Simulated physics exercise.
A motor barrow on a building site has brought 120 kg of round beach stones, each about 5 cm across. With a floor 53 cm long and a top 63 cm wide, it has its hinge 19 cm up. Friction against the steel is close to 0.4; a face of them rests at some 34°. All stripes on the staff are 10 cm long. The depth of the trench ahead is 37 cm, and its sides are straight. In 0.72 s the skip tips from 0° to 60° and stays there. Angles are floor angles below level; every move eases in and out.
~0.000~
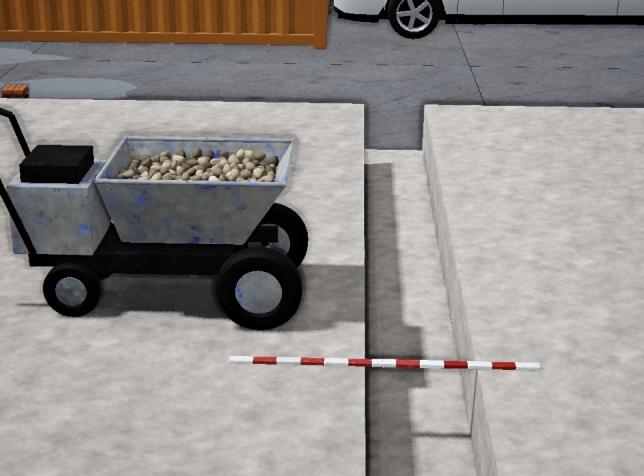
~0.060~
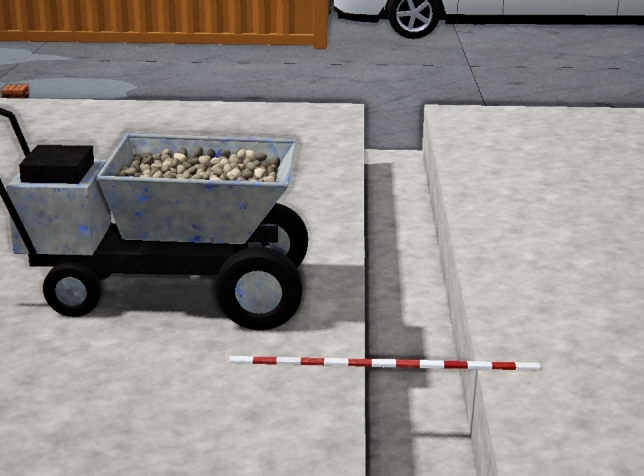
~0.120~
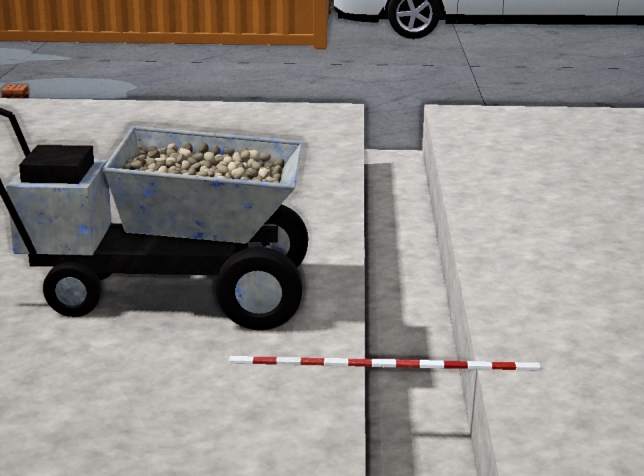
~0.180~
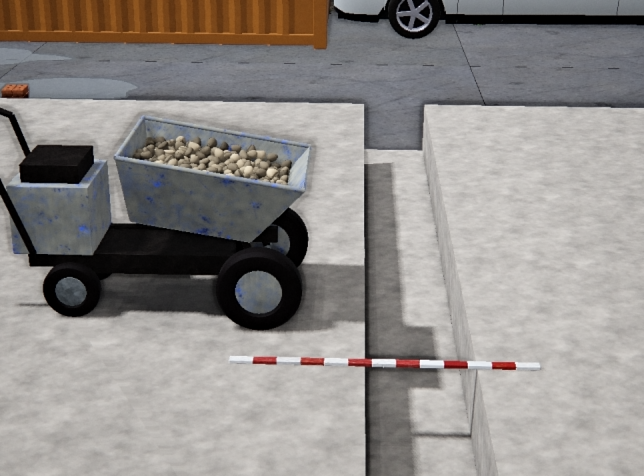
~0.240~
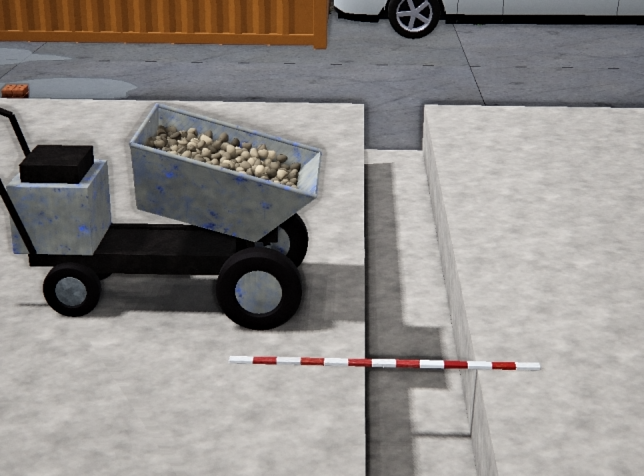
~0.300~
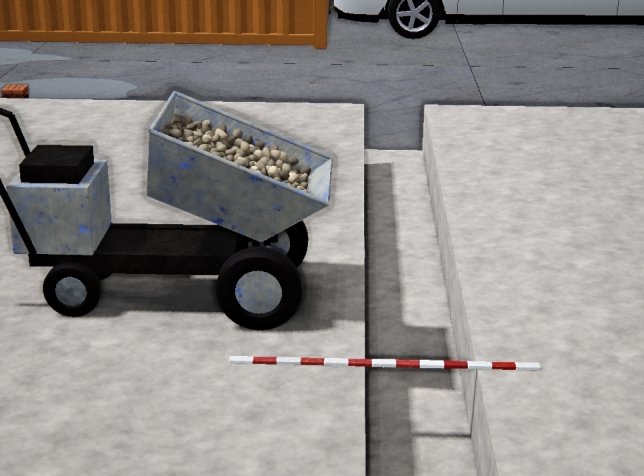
On a building site, a motor barrow's stone-filled skip tilts steadily down toward the right.
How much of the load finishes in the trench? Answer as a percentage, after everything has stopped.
Some 66 per cent of it.
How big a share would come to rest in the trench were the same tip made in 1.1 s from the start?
In that case some 70 per cent.
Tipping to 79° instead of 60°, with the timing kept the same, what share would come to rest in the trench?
With that change, near 95 per cent.
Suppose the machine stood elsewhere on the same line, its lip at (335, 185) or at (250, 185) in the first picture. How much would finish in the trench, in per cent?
First place roughly 35%, second roughly 65%.
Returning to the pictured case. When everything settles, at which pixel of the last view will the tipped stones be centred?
Their middle lands near (424, 364).
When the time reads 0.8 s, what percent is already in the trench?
Close to 10 per cent has got there by then.
After 0.5 s the floor is at 51°; 100 % in the skip; the foremost stones are at (344, 221).
After 0.8 s the floor is at 60°; 89 % in the skip, 11 % in the trench; the foremost stones are at (421, 257).
After 1.2 s the floor is at 60°; 48 % in the skip, 43 % in the trench, 8 % past the trench; the foremost stones are at (537, 301).
After 3.1 s the floor is at 60°; 25 % in the skip, 66 % in the trench, 8 % past the trench; the foremost stones are past the picture's edge.
